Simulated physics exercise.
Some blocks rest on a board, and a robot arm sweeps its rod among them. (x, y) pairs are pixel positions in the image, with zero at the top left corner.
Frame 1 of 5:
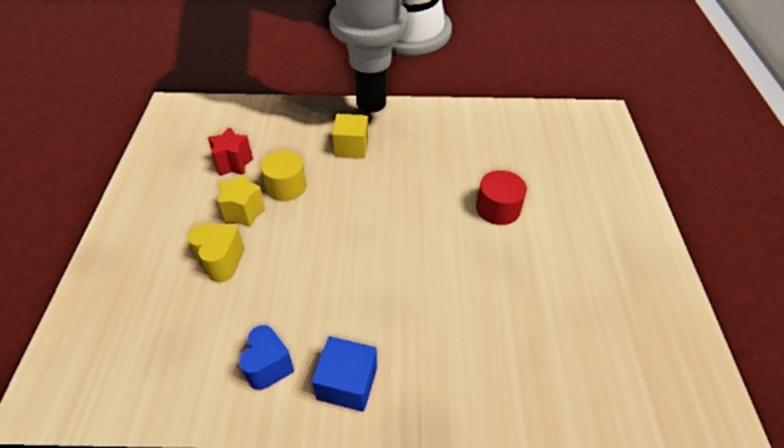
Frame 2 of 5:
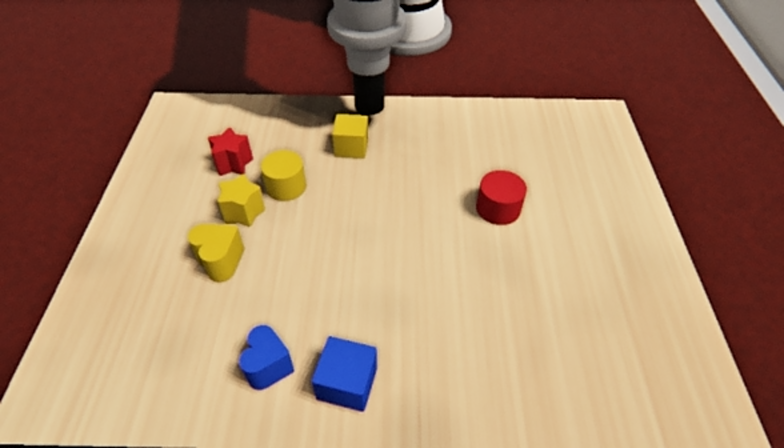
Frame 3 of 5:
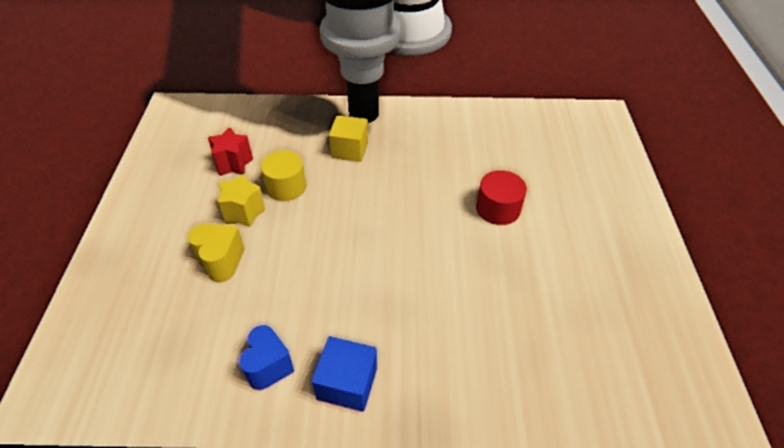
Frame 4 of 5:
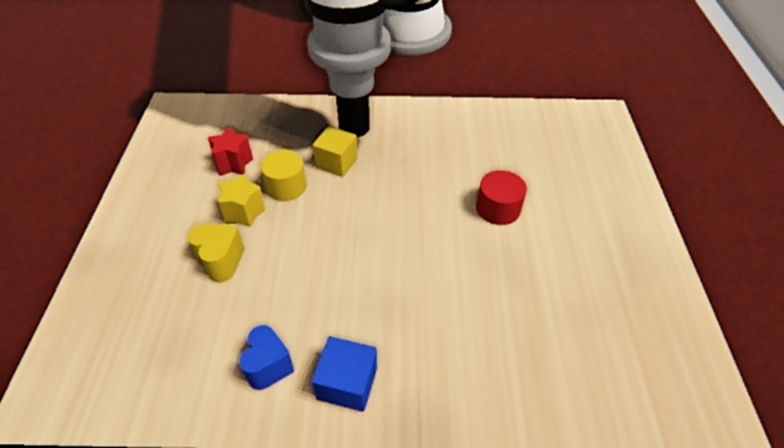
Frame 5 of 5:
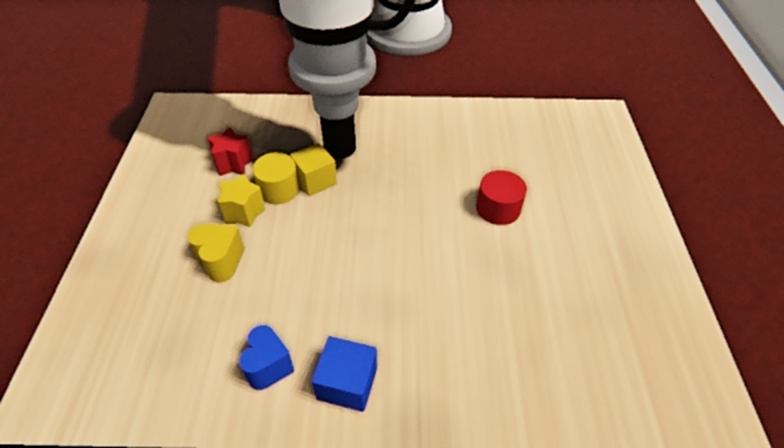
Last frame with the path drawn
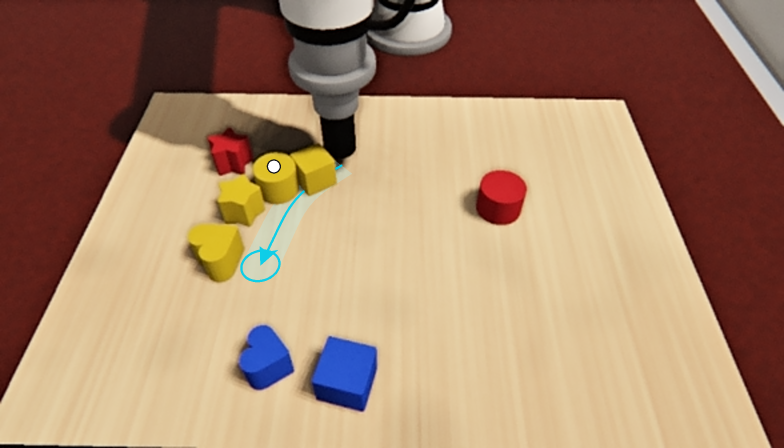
Robot arm's black rod pushing a yellow cube down and left against a yellow cylinder, nudging it slightly, other blocks staying still.
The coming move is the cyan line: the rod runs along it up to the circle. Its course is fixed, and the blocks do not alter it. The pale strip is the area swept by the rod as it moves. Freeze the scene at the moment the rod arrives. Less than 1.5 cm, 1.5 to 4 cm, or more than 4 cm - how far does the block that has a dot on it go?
It gets moved over 4 cm.
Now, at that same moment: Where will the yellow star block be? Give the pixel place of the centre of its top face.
Answer: (188, 212).
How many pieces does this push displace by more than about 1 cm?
Blocks that move over 1 cm: Three or more.
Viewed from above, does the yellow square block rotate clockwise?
I'd say yes.
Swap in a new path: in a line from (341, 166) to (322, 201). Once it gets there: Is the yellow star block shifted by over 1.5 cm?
Yes
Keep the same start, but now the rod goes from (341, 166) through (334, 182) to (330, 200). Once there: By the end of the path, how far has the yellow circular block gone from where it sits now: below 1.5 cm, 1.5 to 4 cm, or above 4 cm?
It will move between 1.5 and 4 cm.
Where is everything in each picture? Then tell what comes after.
In the first picture, lower end of the rod (371, 104), tops of blocks, yellow heart-shaped block (212, 239), yellow star block (237, 189), yellow circular block (282, 164), yellow square block (350, 124).
In the second picture, rod (370, 107), blocks as before.
In the third picture, rod (364, 114), yellow square block (348, 127).
In the fourth picture, rod (354, 128), yellow square block (335, 140).
In the fifth picture, rod (340, 149), yellow heart-shaped block (212, 239), yellow star block (237, 189), yellow circular block (274, 166), yellow square block (312, 157).
The drawn path runs from (341, 166) via (305, 190) and (280, 224), ending at (260, 265); the dot is on the yellow circular block.
On the path given first. One third of the way, rod (302, 174); yellow star block (206, 207), turned 25° anticlockwise; yellow circular block (226, 180); yellow square block (266, 180), turned 25° clockwise.
Two thirds of the way, rod (276, 209); yellow star block (189, 212), turned 50° anticlockwise; yellow circular block (208, 181); yellow square block (231, 202), turned 75° clockwise.
At the end, rod (256, 249); yellow heart-shaped block not moved; yellow star block (188, 212), turned 55° anticlockwise; yellow circular block (208, 181); yellow square block (228, 206), turned 95° clockwise.
